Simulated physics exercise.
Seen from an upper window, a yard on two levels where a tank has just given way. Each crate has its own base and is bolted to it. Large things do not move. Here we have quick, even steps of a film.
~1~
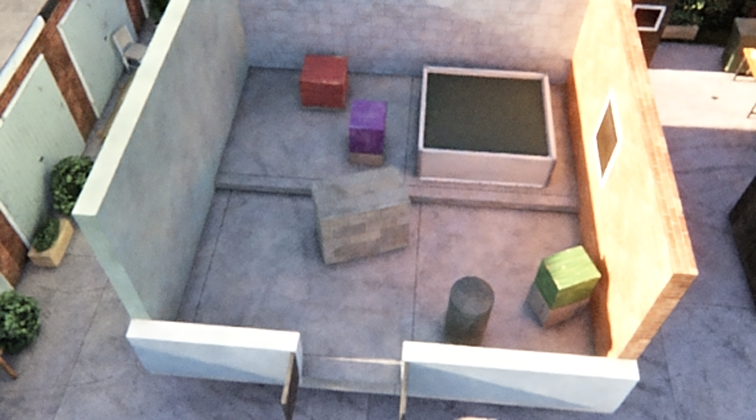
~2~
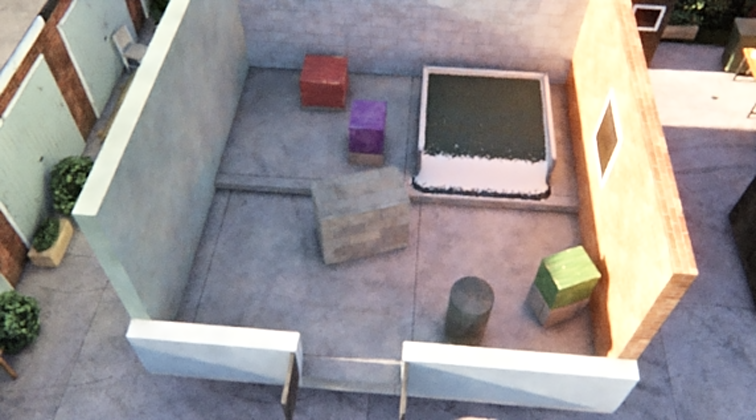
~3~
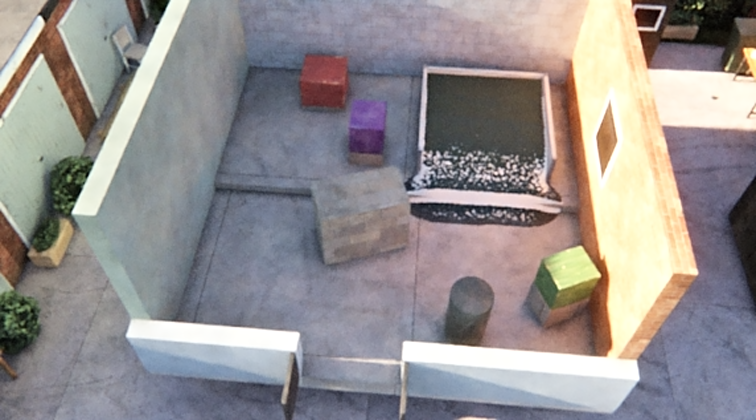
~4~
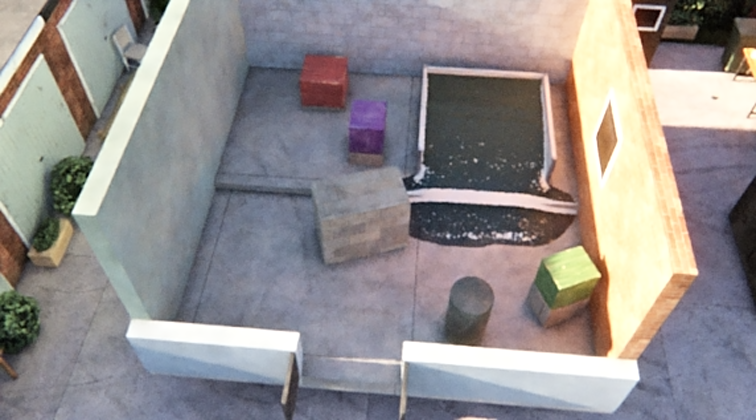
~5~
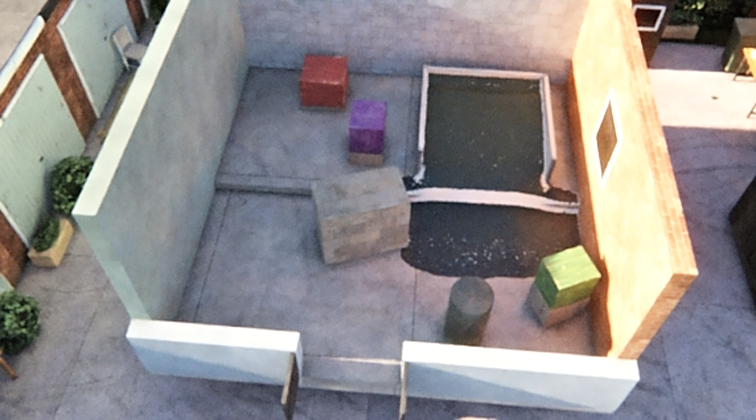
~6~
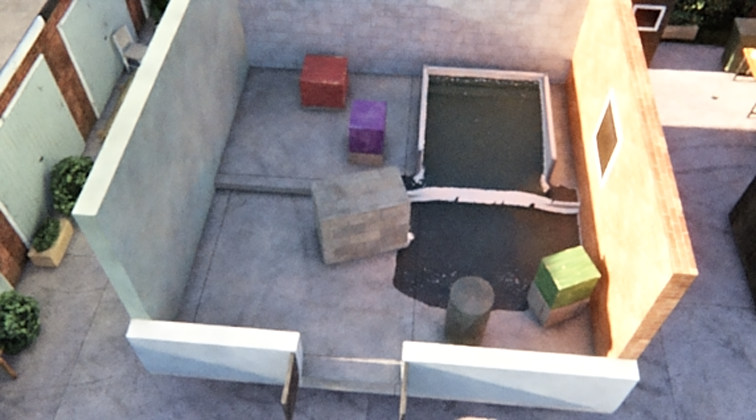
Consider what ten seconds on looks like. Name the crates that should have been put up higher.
In order: The green crate remains clear of the water all along; the purple crate remains clear of the water all along; the red crate remains clear of the water all along.
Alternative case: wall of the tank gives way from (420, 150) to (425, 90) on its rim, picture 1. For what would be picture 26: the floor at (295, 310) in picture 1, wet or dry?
Outcome: Untouched.
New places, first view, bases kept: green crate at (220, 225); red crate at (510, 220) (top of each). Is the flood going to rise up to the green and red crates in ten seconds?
I reckon the green one is missed, while the red one is hit by the flood.
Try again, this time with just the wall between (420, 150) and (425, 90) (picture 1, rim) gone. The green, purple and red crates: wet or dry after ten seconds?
In that case the green crate is never flooded, the purple crate is flooded and the red crate is flooded.
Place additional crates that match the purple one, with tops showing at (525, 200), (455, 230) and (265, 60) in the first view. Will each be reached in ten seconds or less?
Taken as listed, number one does get flooded, number two does get flooded and number three never gets reached.
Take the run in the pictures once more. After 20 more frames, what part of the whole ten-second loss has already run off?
My figure: 50 percent.
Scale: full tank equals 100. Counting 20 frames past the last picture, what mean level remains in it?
I make it 18 per cent.
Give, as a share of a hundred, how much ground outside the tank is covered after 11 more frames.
About 40 per cent.
A moment on, water covers 30 % of the floor; the green crate water round its plinth, the purple crate not reached, the red crate not reached.
Next, water covers 40 % of the floor; the green crate water round its plinth, the purple crate not reached, the red crate not reached.
Then, water covers 50 % of the floor; the green crate water round its plinth, the purple crate not reached, the red crate not reached.
Later, water covers 60 % of the floor; the green crate water round its plinth, the purple crate not reached, the red crate not reached.
In the end, water covers 60 % of the floor; the green crate stayed above the water, the purple crate stayed above the water, the red crate stayed above the water.
